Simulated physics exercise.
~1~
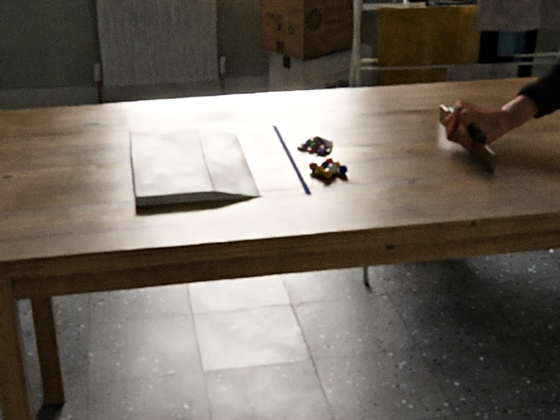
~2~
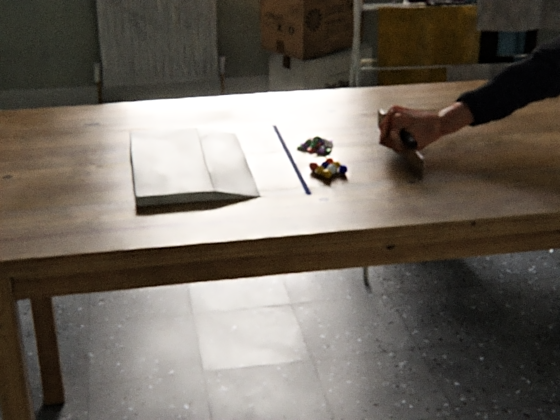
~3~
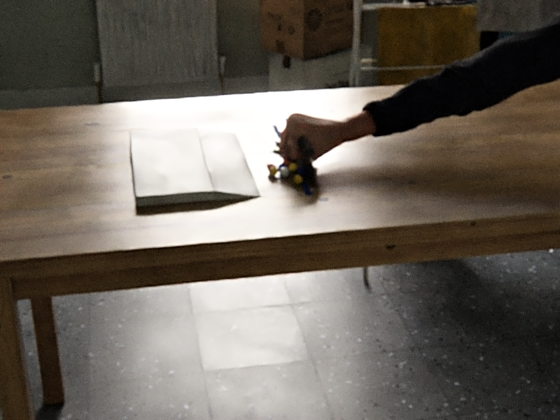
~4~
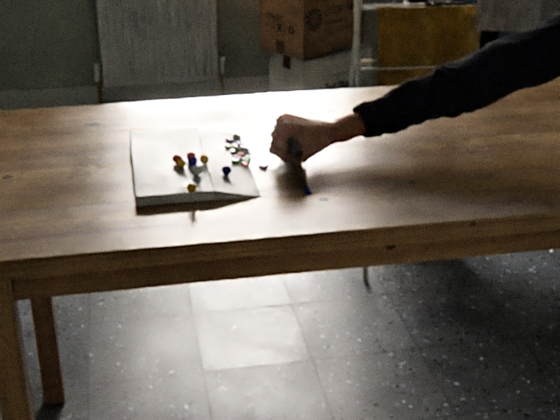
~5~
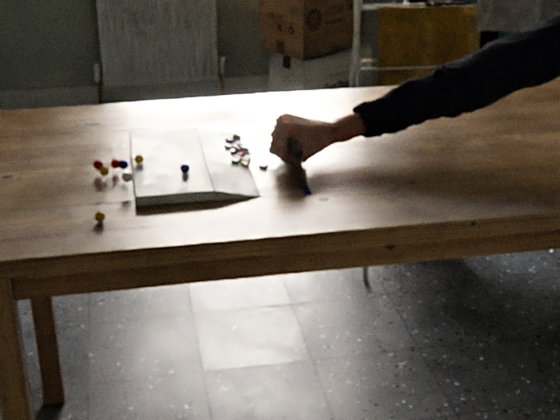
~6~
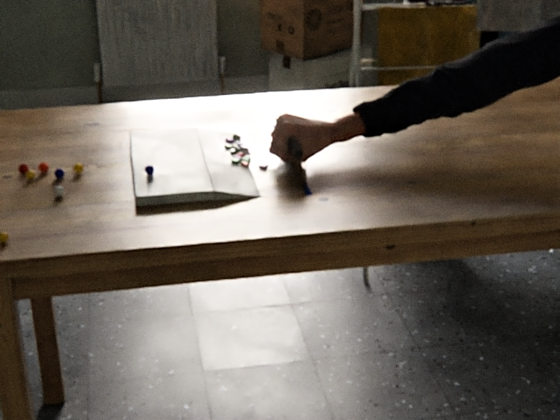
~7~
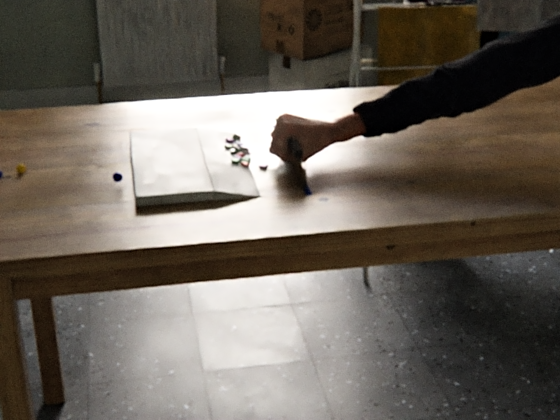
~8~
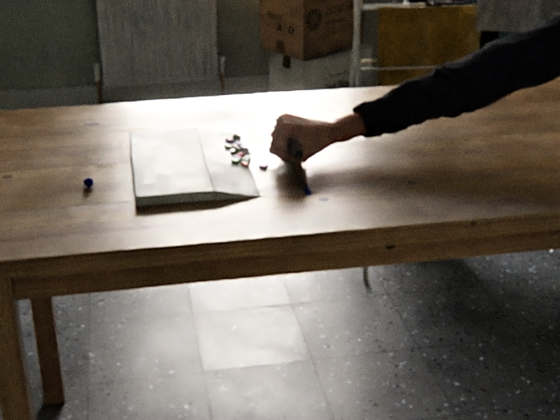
A hand swept a scraper left across a wooden table into two small clusters of colorful pieces, stopping at the blue tape; the nearer pieces rolled over the pale ramp and away left, while the farther ones stayed around its right edge.
